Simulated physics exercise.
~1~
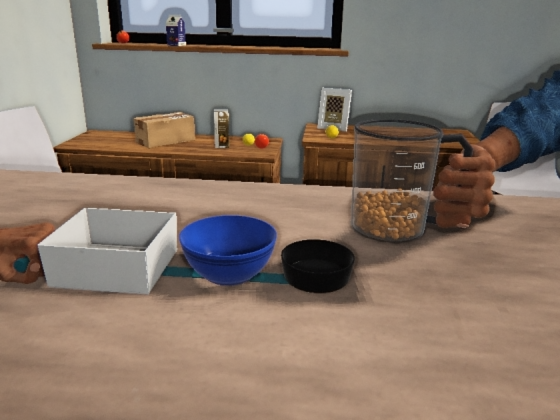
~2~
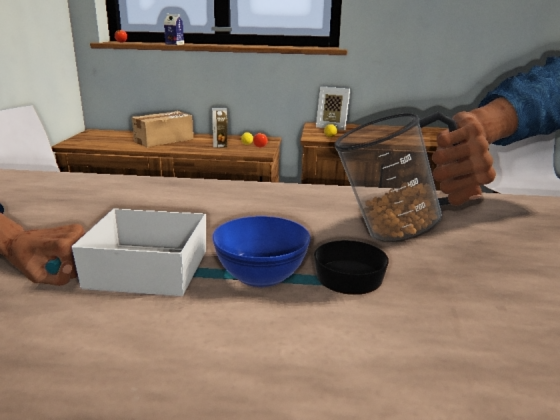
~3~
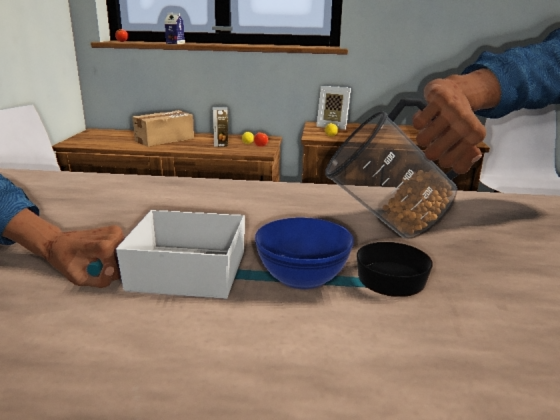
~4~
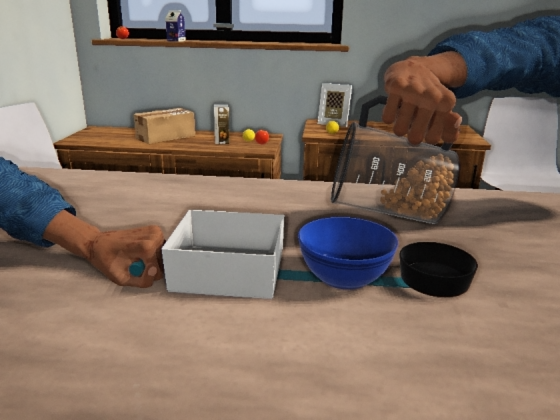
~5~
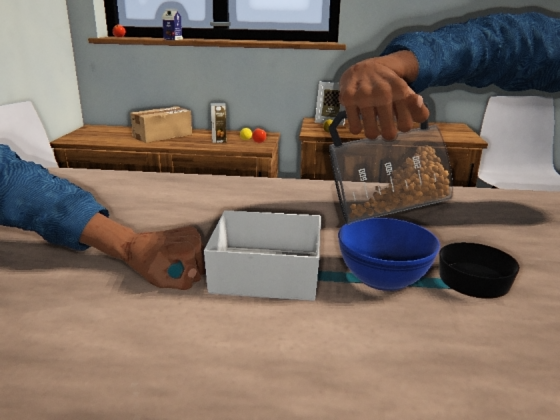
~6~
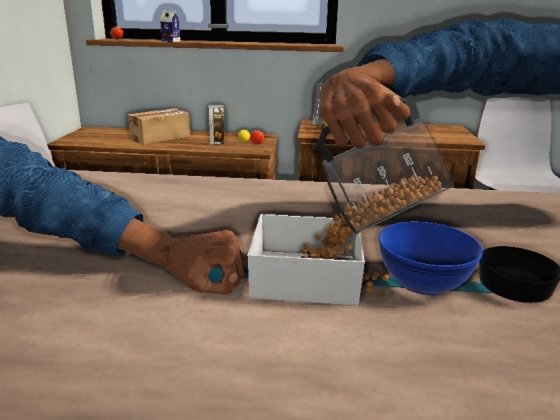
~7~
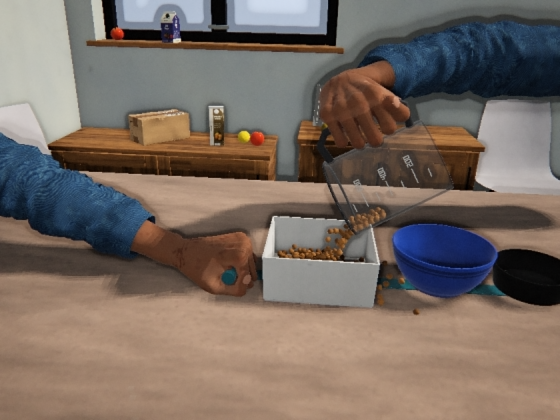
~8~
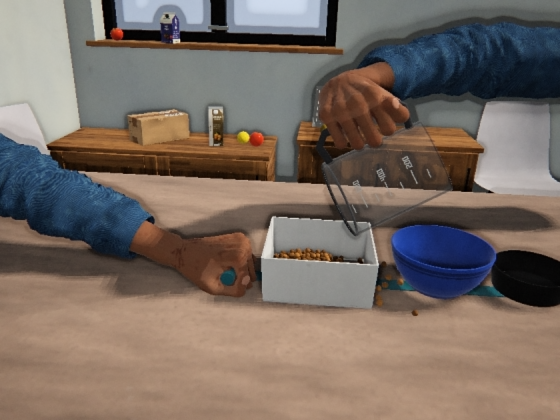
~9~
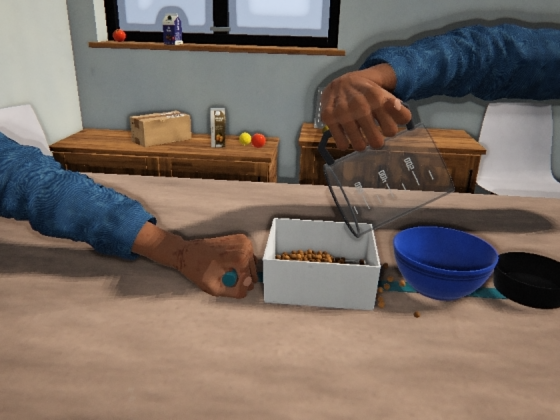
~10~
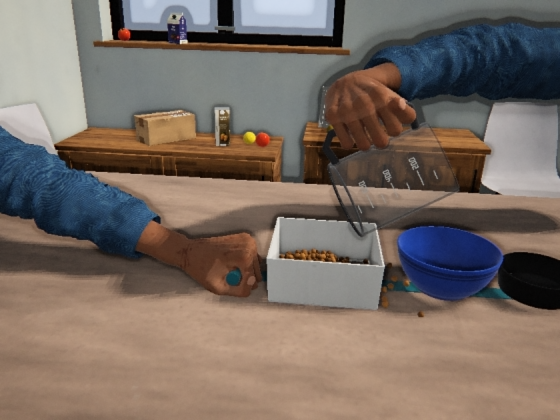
A hand tipped a clear jug of roasted chickpeas while another hand slid a joined white tin, blue bowl and black dish to the right; the chickpeas poured into the white tin, leaving the jug empty and a few pieces on the table.
